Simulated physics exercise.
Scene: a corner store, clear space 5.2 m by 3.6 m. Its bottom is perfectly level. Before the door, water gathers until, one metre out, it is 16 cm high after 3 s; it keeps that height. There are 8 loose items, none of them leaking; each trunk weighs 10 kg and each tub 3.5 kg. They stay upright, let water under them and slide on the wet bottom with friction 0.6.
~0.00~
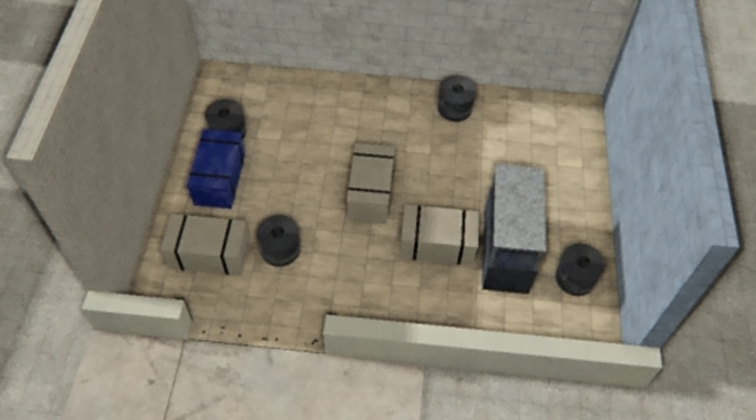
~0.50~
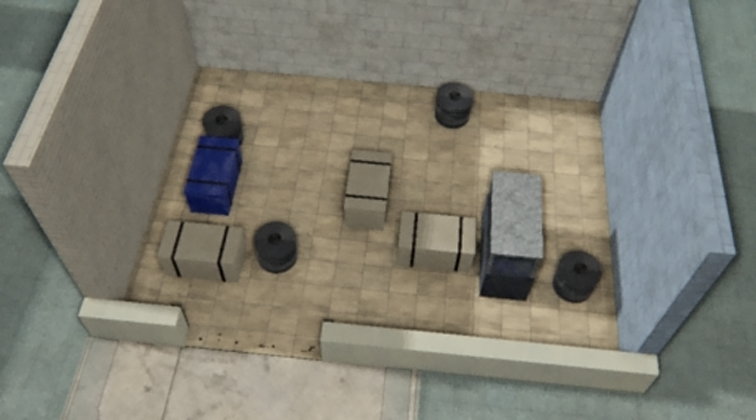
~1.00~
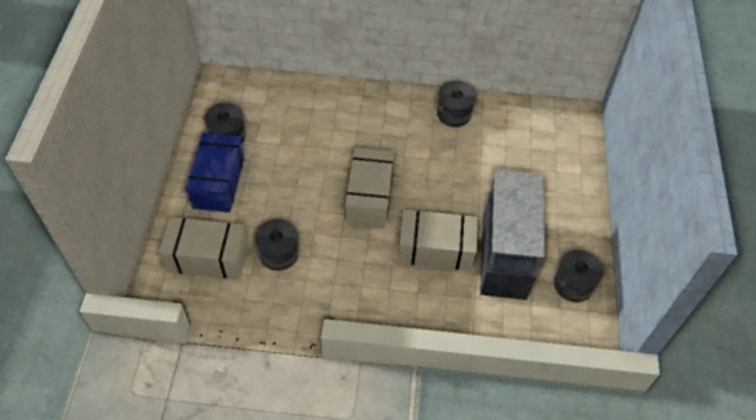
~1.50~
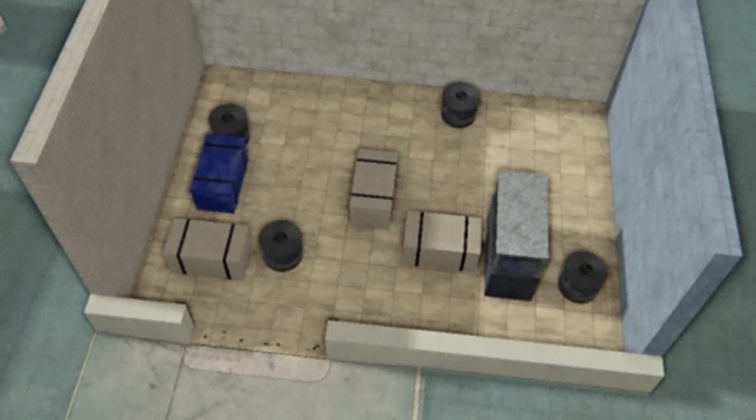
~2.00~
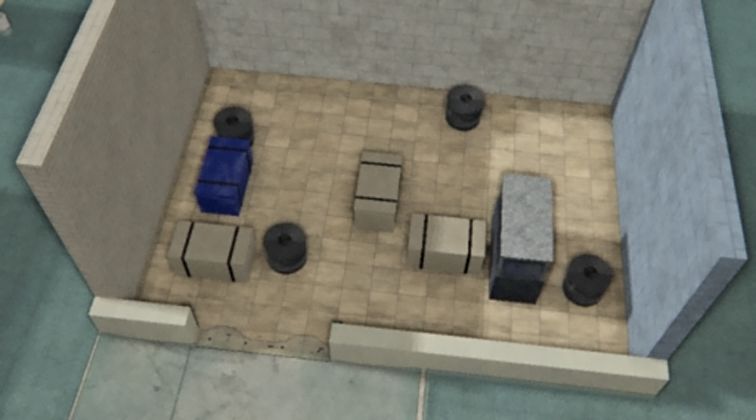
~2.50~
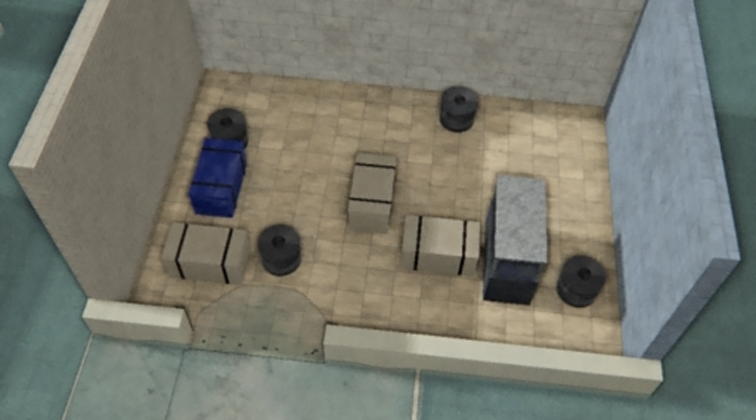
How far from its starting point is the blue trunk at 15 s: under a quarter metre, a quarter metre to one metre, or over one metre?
The blue trunk is over one metre away.
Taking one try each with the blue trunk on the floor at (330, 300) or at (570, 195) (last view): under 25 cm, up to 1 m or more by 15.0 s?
Try one: Moderate displacement; try two: Large displacement.
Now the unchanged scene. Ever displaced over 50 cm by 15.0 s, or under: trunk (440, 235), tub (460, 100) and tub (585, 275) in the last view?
Well, in sequence it's lower, greater, greater.
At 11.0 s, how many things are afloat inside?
At that point I count 6.
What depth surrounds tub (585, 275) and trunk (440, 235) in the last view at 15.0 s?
First roughly 9 cm, second roughly 4 cm.
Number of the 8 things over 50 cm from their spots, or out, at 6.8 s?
The answer is 5.
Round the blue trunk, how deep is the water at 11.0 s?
Roughly 10 cm.
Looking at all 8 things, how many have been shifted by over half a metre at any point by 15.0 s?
The tally stands at 7.
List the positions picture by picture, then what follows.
In the first frame, the blue trunk at (215, 158) rests on the ground; water covers 0.0 m2; 0 of 8 have shifted.
In the second frame, the blue trunk at (212, 165) rests on the ground; water covers 0.0 m2; 0 of 8 have shifted.
In the third frame, the blue trunk at (214, 162), on the bottom; 0.0 m2 under water; 0 of 8 have shifted.
In the fourth frame, the blue trunk at (218, 163), on the bottom; 0.0 m2 under water; 0 of 8 have shifted.
In the fifth frame, the blue trunk at (223, 166), on the bottom; water covers 0.0 m2; 0 of 8 have shifted.
In the sixth frame, the blue trunk at (216, 167) rests on the ground; 0.6 m2 under water; 0 of 8 have shifted.
After 3.5 s the blue trunk is near (216, 167), 0.0 m from its start, aground; 0 afloat.
After 6.8 s the blue trunk is near (204, 103), 1.0 m from its start, afloat; 4 afloat.
After 11.0 s the blue trunk is near (261, 85), 1.3 m from its start, afloat; 6 afloat.
After 15.0 s the blue trunk is near (230, 73), 1.4 m from its start, afloat; 8 afloat.
